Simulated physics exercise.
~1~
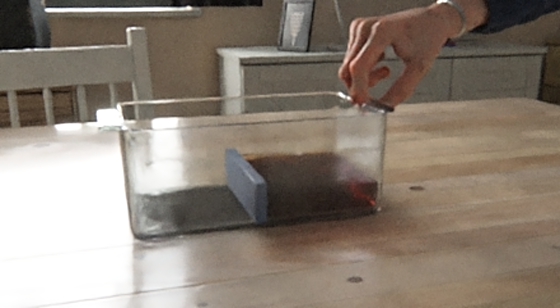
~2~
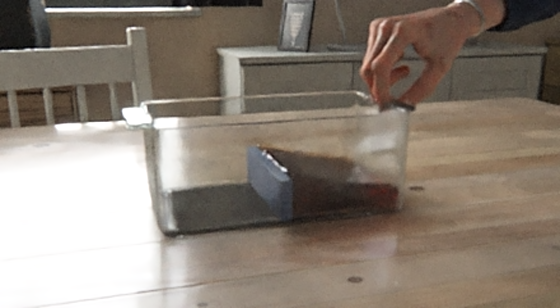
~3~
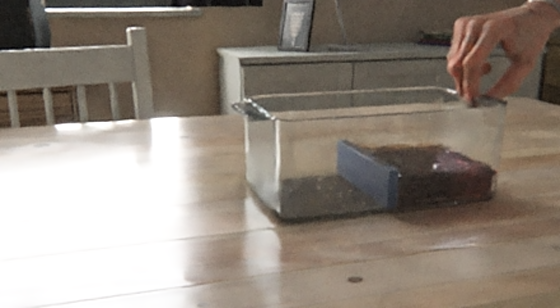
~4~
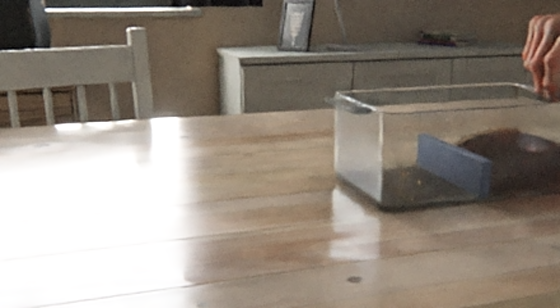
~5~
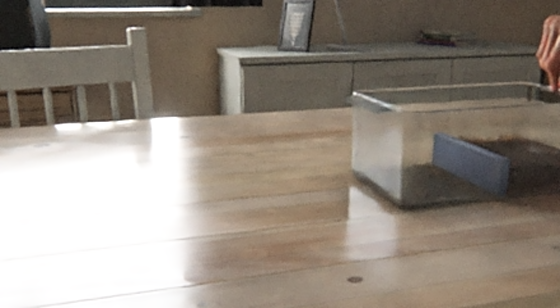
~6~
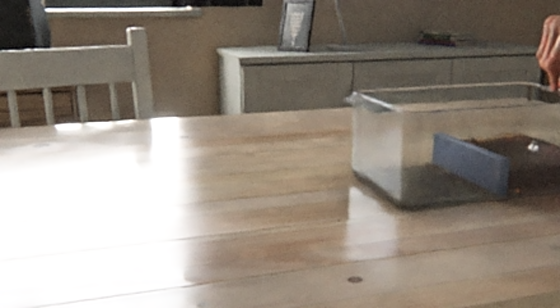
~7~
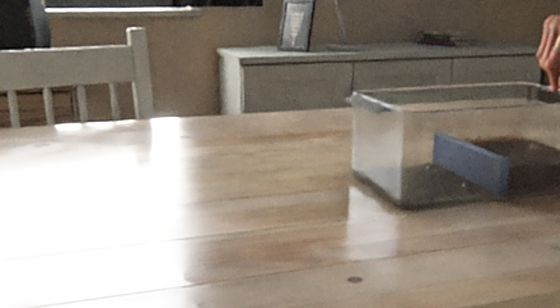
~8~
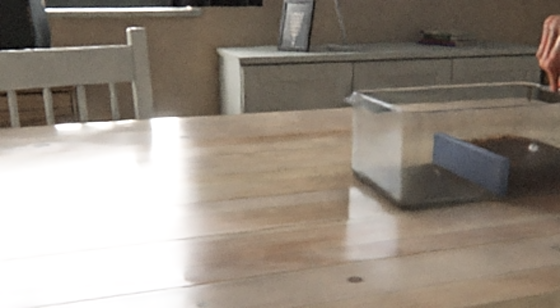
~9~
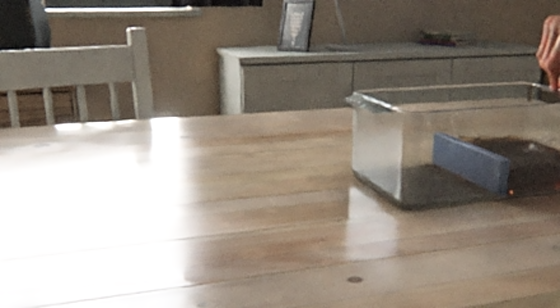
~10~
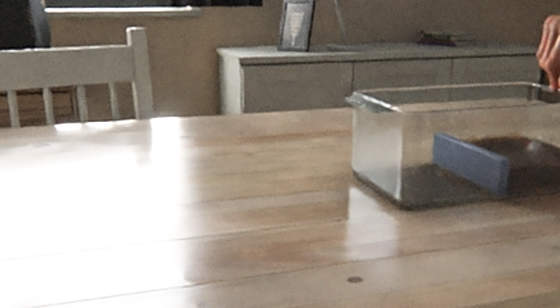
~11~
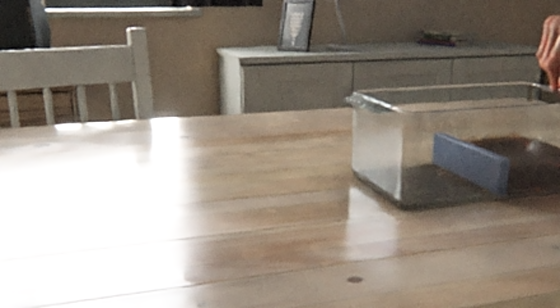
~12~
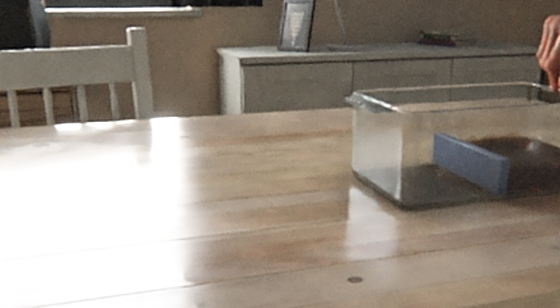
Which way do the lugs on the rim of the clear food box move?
The lugs move to the right along with the box as the hand pulls it across the table.
